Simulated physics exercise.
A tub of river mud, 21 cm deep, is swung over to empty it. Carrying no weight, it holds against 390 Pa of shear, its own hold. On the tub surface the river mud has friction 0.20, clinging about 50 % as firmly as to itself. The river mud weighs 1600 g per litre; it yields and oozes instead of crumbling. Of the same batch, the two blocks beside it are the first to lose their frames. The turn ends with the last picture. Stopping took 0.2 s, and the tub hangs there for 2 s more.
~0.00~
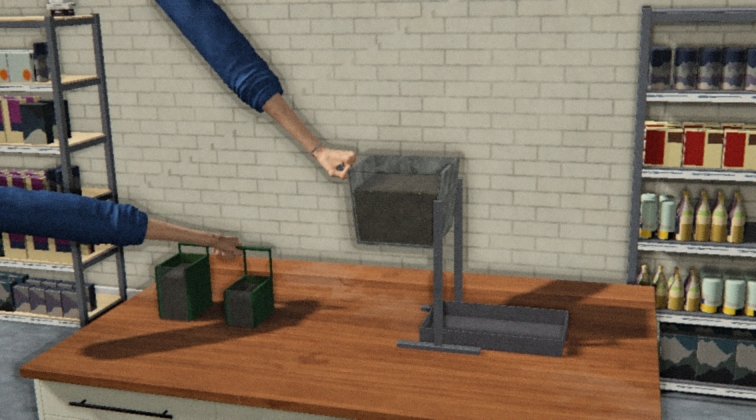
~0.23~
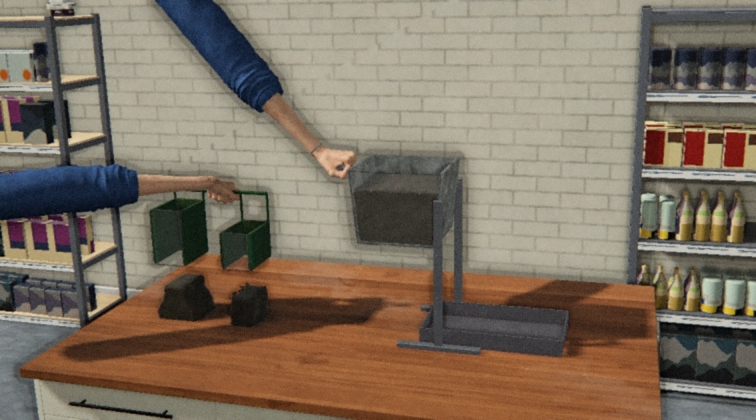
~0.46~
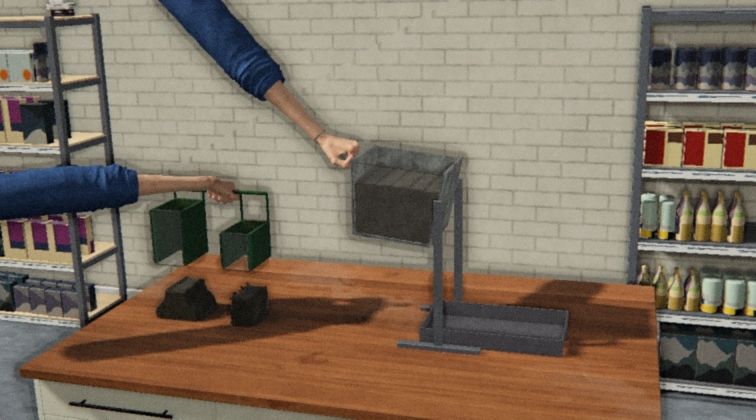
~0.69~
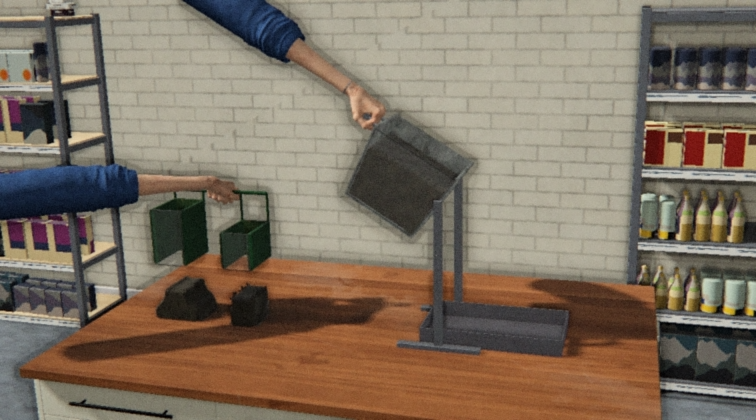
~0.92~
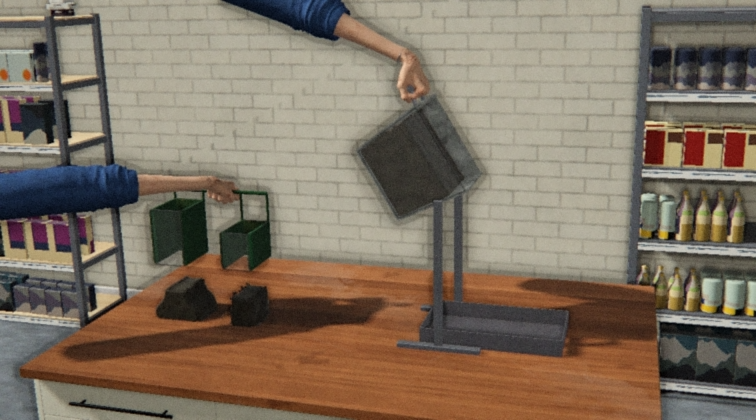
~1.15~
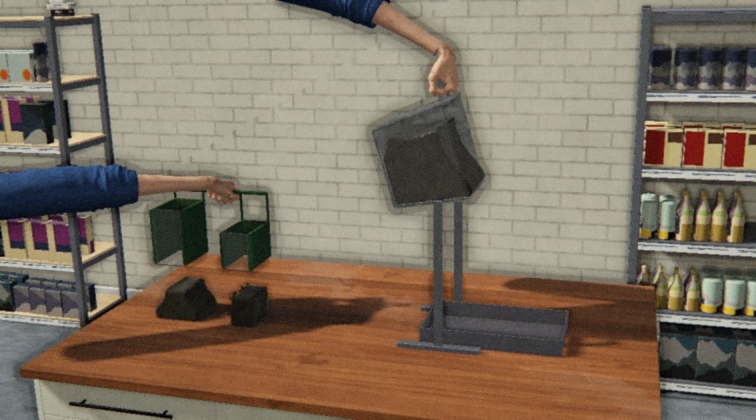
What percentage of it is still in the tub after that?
About 64 %.
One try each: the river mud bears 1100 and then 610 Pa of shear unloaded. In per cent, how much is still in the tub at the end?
100 in a hundred, followed by 100 in a hundred.
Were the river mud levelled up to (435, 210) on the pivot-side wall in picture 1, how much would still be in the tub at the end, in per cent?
Around 100 per cent.
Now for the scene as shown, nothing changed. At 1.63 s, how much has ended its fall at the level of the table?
By then close to 6 % is down.
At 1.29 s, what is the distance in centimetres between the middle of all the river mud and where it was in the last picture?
Close to 4 centimetres.
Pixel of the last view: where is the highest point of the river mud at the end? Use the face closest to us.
It ends up highest close to (420, 159).
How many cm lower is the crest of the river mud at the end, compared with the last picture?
About 7 cm.
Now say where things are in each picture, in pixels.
The first picture shows handle-side rim at (350, 170), tilt 0 degrees; crest of the river mud at (360, 189); block heights 15 cm, 9.4 cm (left to right).
The second picture shows handle-side rim at (350, 170), tilt 0 degrees; crest of the river mud at (360, 189); block heights 11 cm, 9.1 cm (left to right).
The third picture shows handle-side rim at (353, 161), tilt 6 degrees; crest of the river mud at (360, 181); block heights 10 cm, 9.1 cm (left to right).
The fourth picture shows handle-side rim at (377, 128), tilt 32 degrees; crest of the river mud at (373, 149); block heights 10 cm, 9.1 cm (left to right).
The fifth picture shows handle-side rim at (417, 108), tilt 59 degrees; crest of the river mud at (400, 124); block heights 10 cm, 9.1 cm (left to right).
The sixth picture shows handle-side rim at (444, 105), tilt 74 degrees; crest of the river mud at (432, 132); block heights 10 cm, 9.1 cm (left to right).
After 1.29 s, the tub is at 74 degrees and holds 88 %.
After 1.46 s, the tub is at 74 degrees and holds 71 %.
After 1.63 s, the tub is at 74 degrees and holds 64 %.
After 1.80 s, the tub is at 74 degrees and holds 64 %.
After 3.15 s, the tub is at 74 degrees and holds 64 %.
